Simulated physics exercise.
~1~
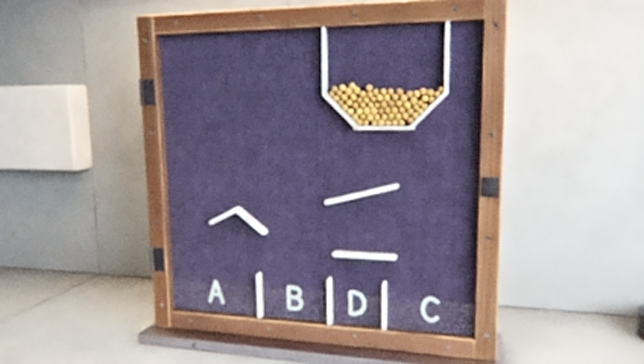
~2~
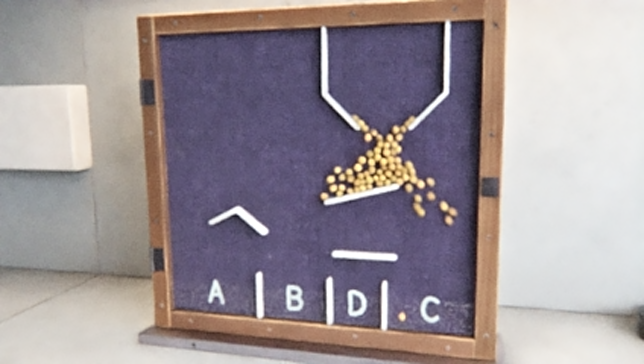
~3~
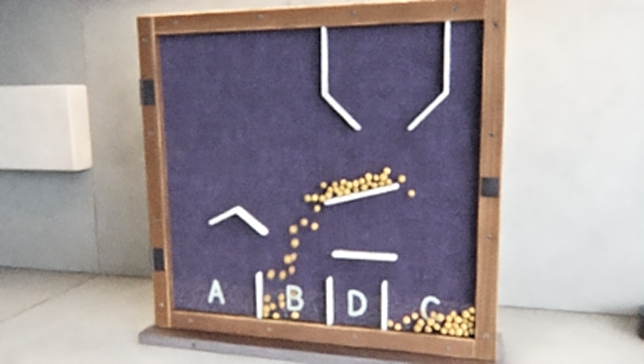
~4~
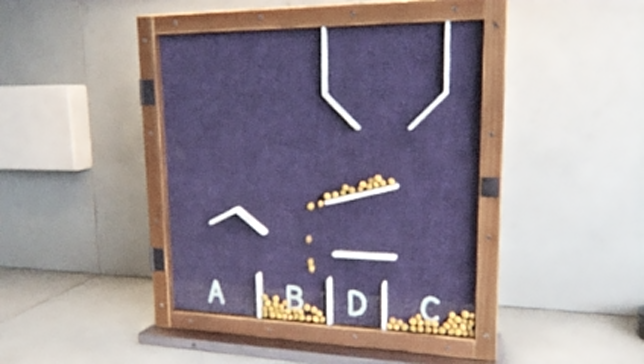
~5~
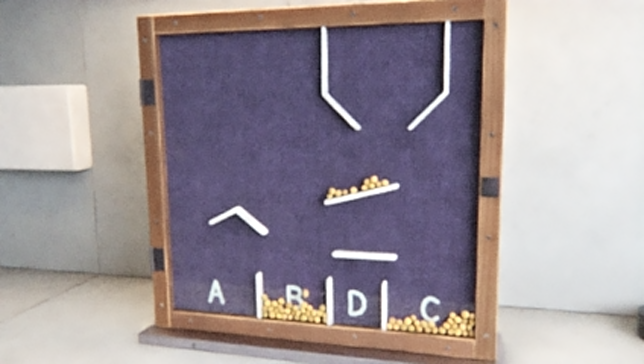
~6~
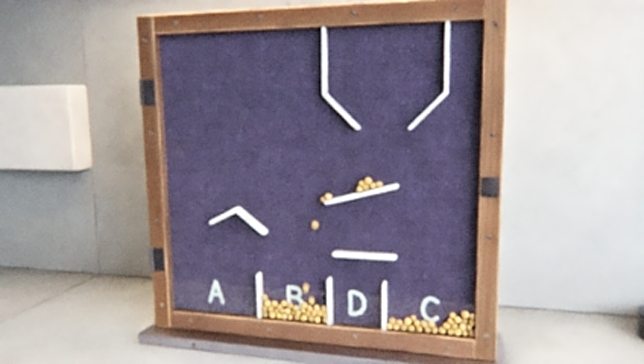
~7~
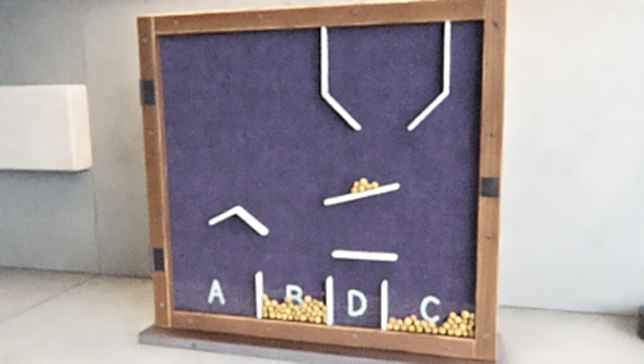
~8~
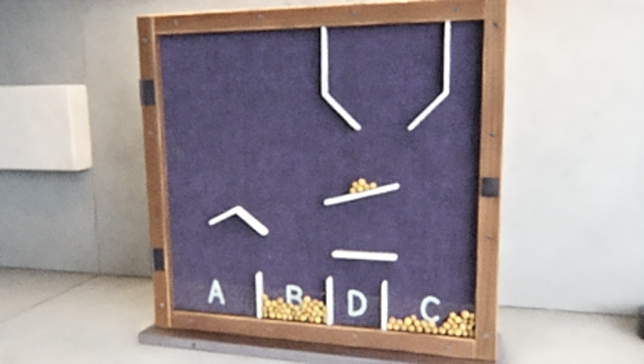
Golden beads drop from a hopper onto a sloping ledge, filling B and C as some remain.
